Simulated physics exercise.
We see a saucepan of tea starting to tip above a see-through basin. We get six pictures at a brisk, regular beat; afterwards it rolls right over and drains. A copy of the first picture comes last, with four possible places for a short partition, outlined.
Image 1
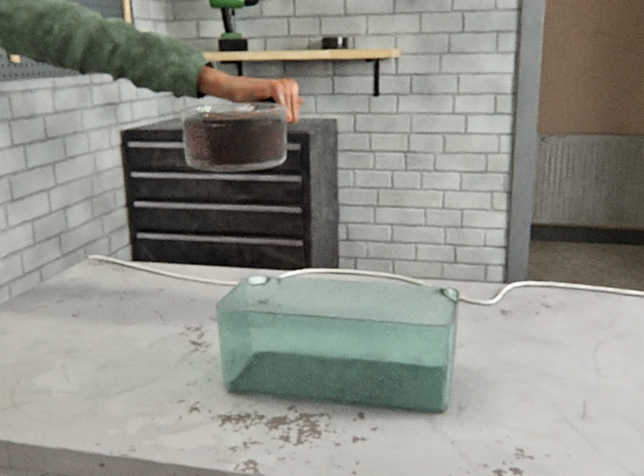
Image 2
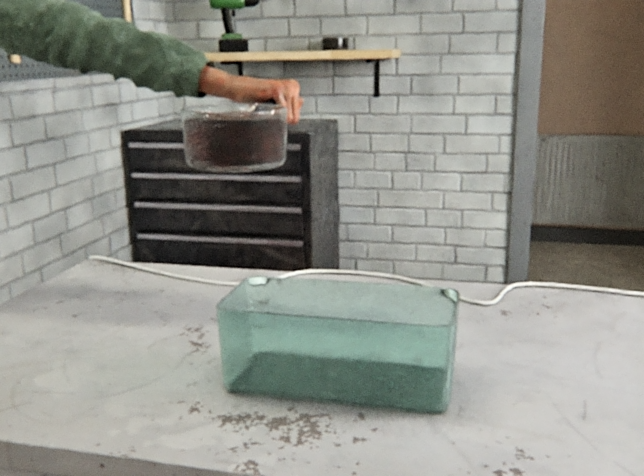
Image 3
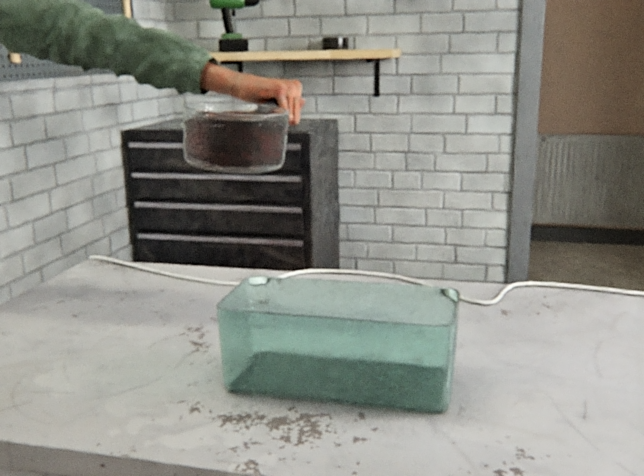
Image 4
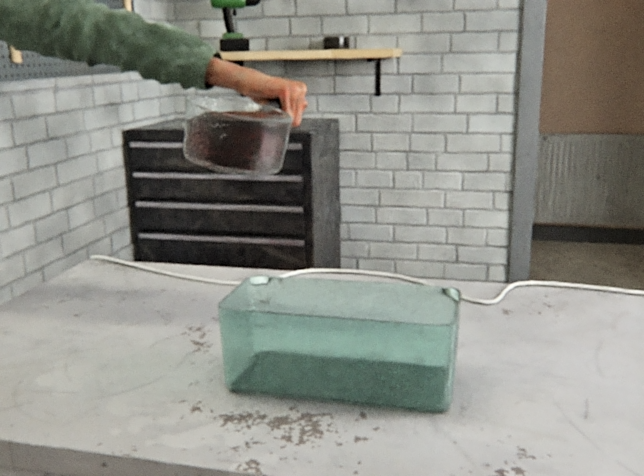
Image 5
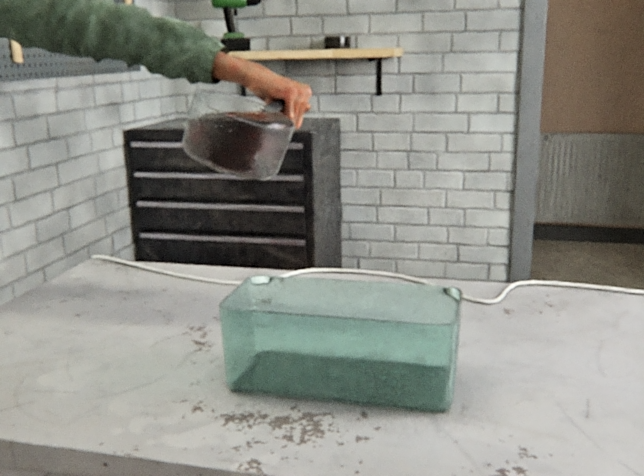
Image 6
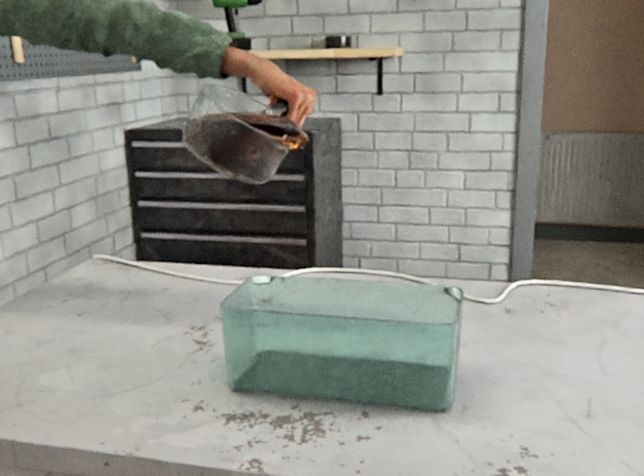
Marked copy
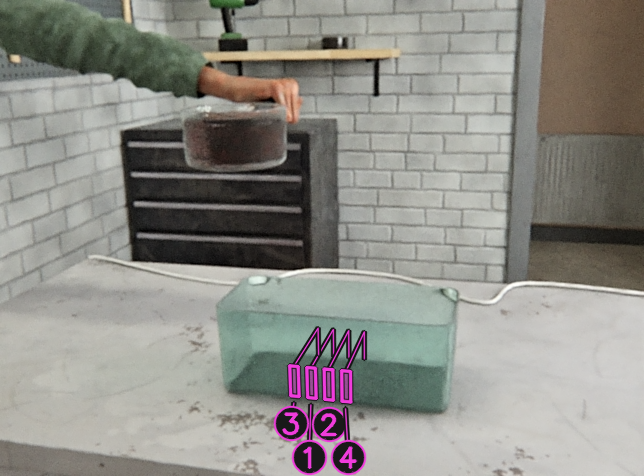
In a workshop-like room with white brick walls, a pale, scuffed tabletop is seen from slightly above by a nearly still camera. A green-tinted clear basin sits on it before a white cable, with a dark drawer cabinet and wooden shelf behind. From the left, a green-sleeved arm holds a clear pan of dark tea above, first level, then tilting rightward until tea reaches over the lip.
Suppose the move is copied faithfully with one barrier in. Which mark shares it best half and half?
Use position 4.
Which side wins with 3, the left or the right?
The right side.
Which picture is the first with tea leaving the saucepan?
In picture 5.
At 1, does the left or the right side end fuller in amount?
The right side.
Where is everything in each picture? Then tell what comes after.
In the first frame, upright, lip at (281, 107); basin from (225, 387) to (449, 410); nothing has left yet.
In the second frame, upright, lip at (282, 109); nothing has left yet.
In the third frame, tipped about 6°, lip at (284, 113); nothing has left yet.
In the fourth frame, tipped about 12°, lip at (288, 119); nothing has left yet.
In the fifth frame, tipped about 21°, lip at (291, 127); tea is over the lip, down to (291, 127).
In the sixth frame, tipped about 32°, lip at (293, 137); tea is over the lip, down to (297, 146).
In magenta, 1 at (310, 404); 2 at (328, 406); 3 at (293, 402); 4 at (345, 408).
Choosing 1, about 12 % ends left of the wall and 86 % right of it.
Choosing 2, about 29 % ends left of the wall and 69 % right of it.
Choosing 3, about 8 % ends left of the wall and 90 % right of it.
Choosing 4, about 50 % ends left of the wall and 48 % right of it.
